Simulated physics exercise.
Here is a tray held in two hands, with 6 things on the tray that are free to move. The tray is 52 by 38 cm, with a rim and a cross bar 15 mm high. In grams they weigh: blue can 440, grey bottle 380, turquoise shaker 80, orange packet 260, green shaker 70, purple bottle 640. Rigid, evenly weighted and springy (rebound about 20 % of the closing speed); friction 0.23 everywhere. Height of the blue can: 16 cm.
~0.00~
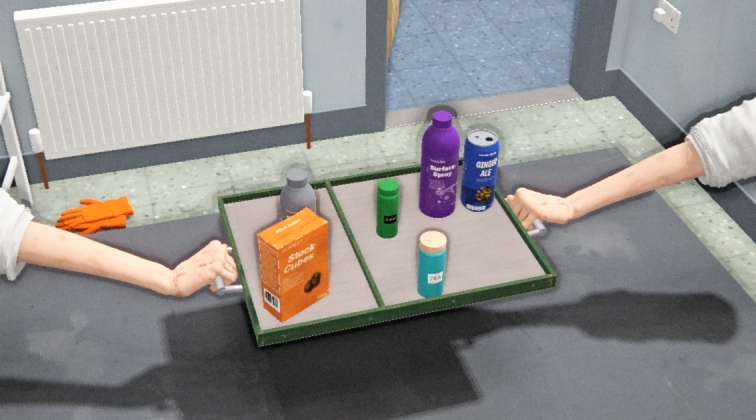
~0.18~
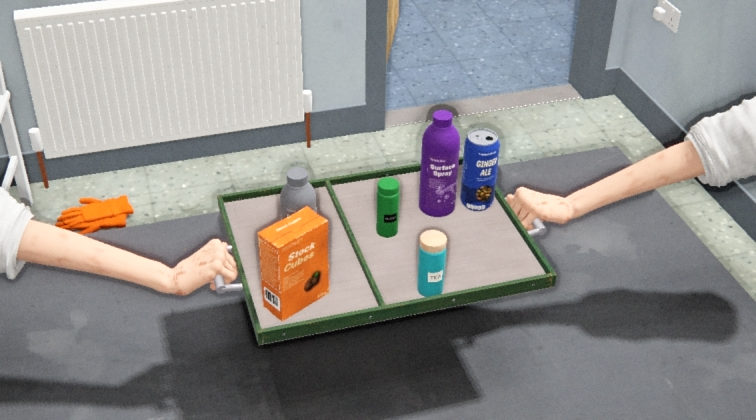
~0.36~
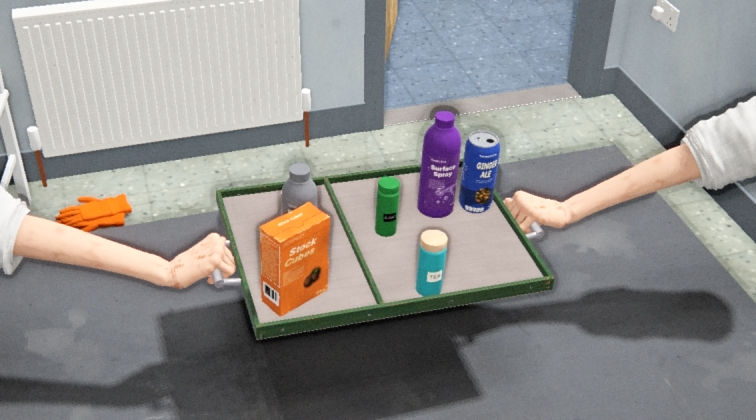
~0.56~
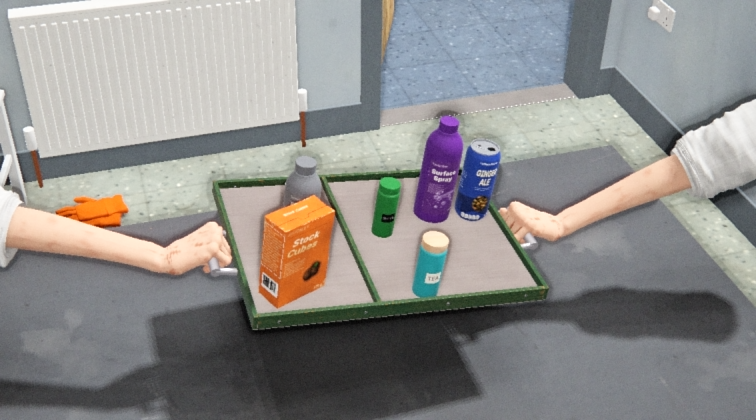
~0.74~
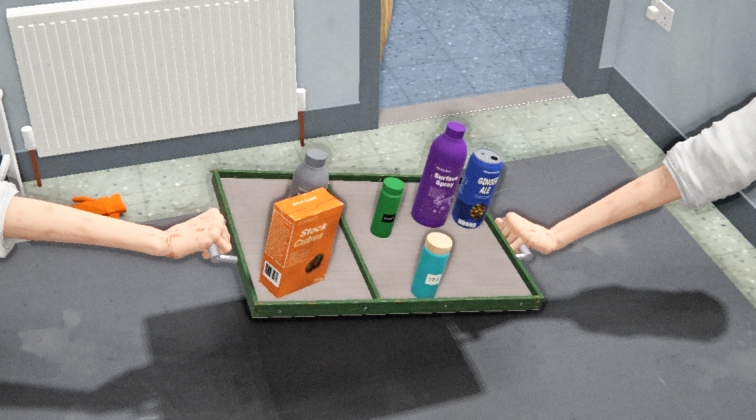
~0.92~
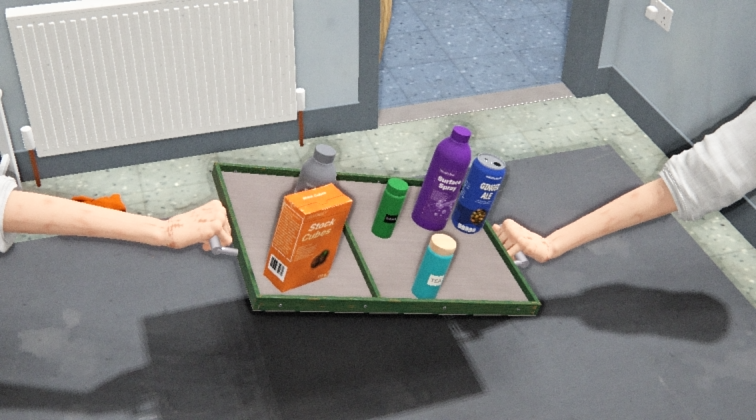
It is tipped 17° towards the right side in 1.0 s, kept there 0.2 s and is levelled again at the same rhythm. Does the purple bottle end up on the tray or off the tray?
The purple bottle is still aboard.
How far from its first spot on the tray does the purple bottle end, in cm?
About 2 cm.
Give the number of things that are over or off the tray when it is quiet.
In all, 3.
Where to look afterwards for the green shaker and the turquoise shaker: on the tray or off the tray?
The green shaker ends off the tray; the turquoise shaker finishes off the tray.
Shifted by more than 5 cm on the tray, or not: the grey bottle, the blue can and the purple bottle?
The grey bottle ends elsewhere; the blue can stays put; the purple bottle holds its spot.
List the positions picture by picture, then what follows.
In the first frame, tray level; purple bottle (440, 164); blue can (480, 172).
In the second frame, tray level; turquoise shaker (432, 264); orange packet (294, 264).
In the third frame, tray tilted 2°, right edge down; green shaker (387, 207); blue can (479, 173).
In the fourth frame, tray tilted 7°, right edge down; turquoise shaker (430, 265).
In the fifth frame, tray tilted 13°, right edge down; orange packet (300, 243); green shaker (387, 208).
In the sixth frame, tray tilted 16°, right edge down; purple bottle (445, 177); blue can (478, 195).
After 1.22 s, tray tilted 17°, right edge down; purple bottle moved 2 cm near (452, 177); orange packet moved 7 cm; grey bottle moved 6 cm.
After 1.52 s, tray tilted 15°, right edge down; purple bottle moved 2 cm near (452, 175); grey bottle 62° off its base; green shaker moved 16 cm.
After 1.82 s, tray tilted 8°, right edge down; turquoise shaker now off the tray; purple bottle moved 2 cm near (449, 166); grey bottle on its side.
After 2.02 s, tray tilted 3°, right edge down; green shaker now off the tray; purple bottle moved 2 cm near (445, 160); grey bottle on its side.
In the end (2.8 s), off the tray, turquoise shaker and green shaker; toppled on the tray, grey bottle; not toppled but over 5 cm from the start, orange packet; the other 2 under 5 cm from the start. At the end, from the last picture's camera, purple bottle near (443, 157).
